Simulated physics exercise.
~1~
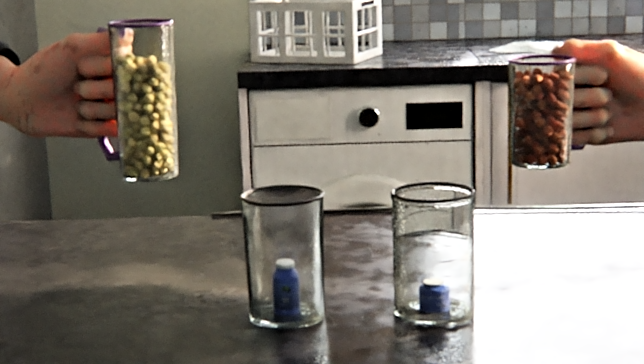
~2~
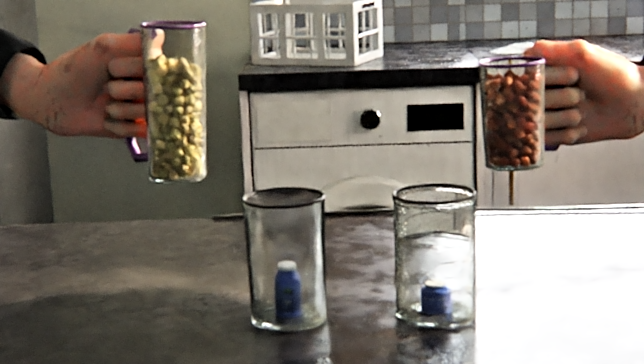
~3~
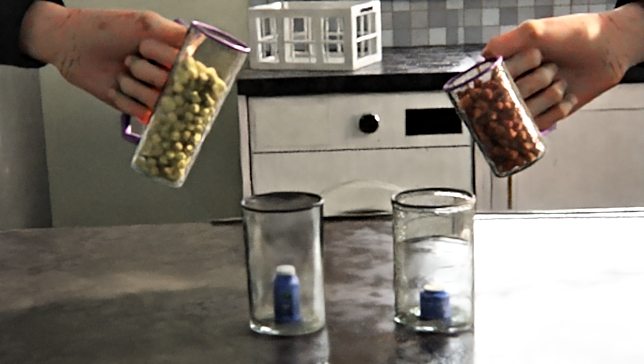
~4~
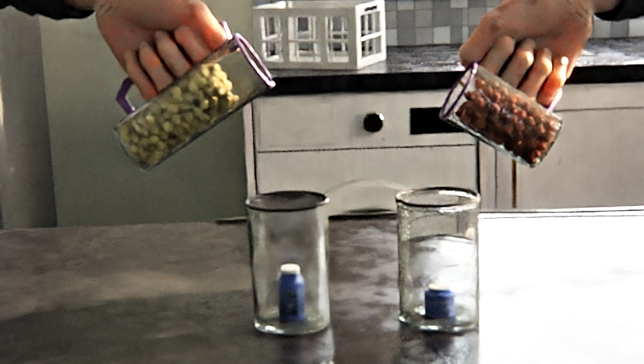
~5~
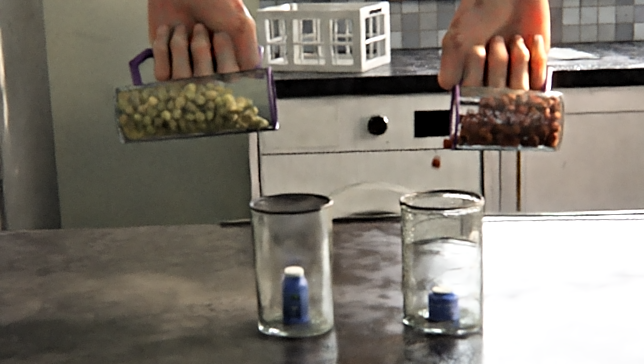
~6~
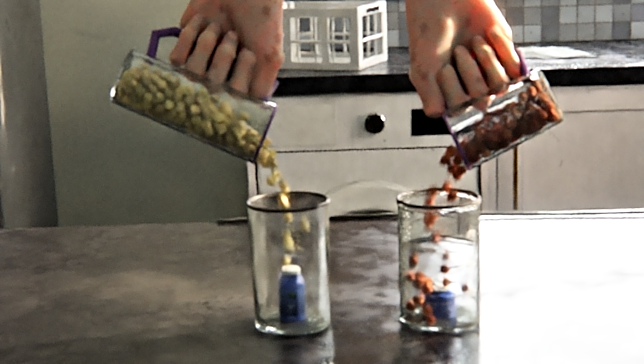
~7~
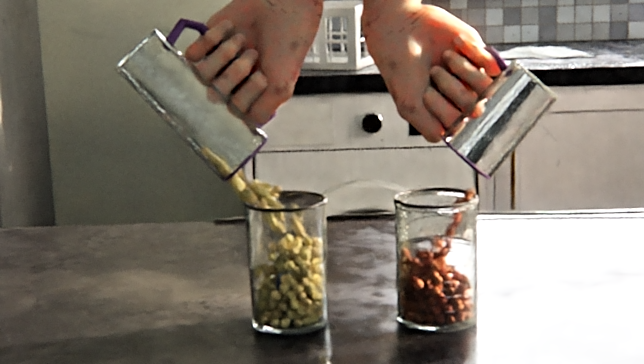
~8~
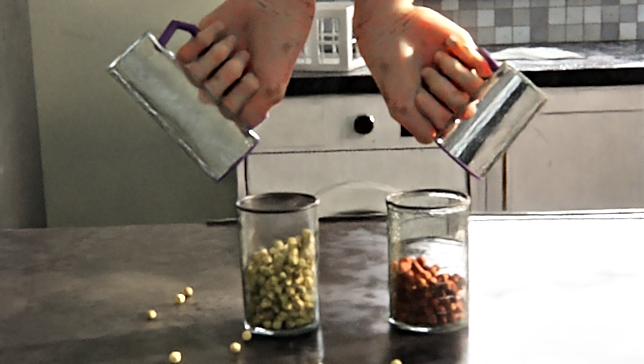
On a kitchen counter, two hands tipped cups of pale green and reddish-brown pieces into two clear glasses, each holding a small blue object. Both objects ended up covered, the left glass fuller, with a few green pieces scattered on the counter.
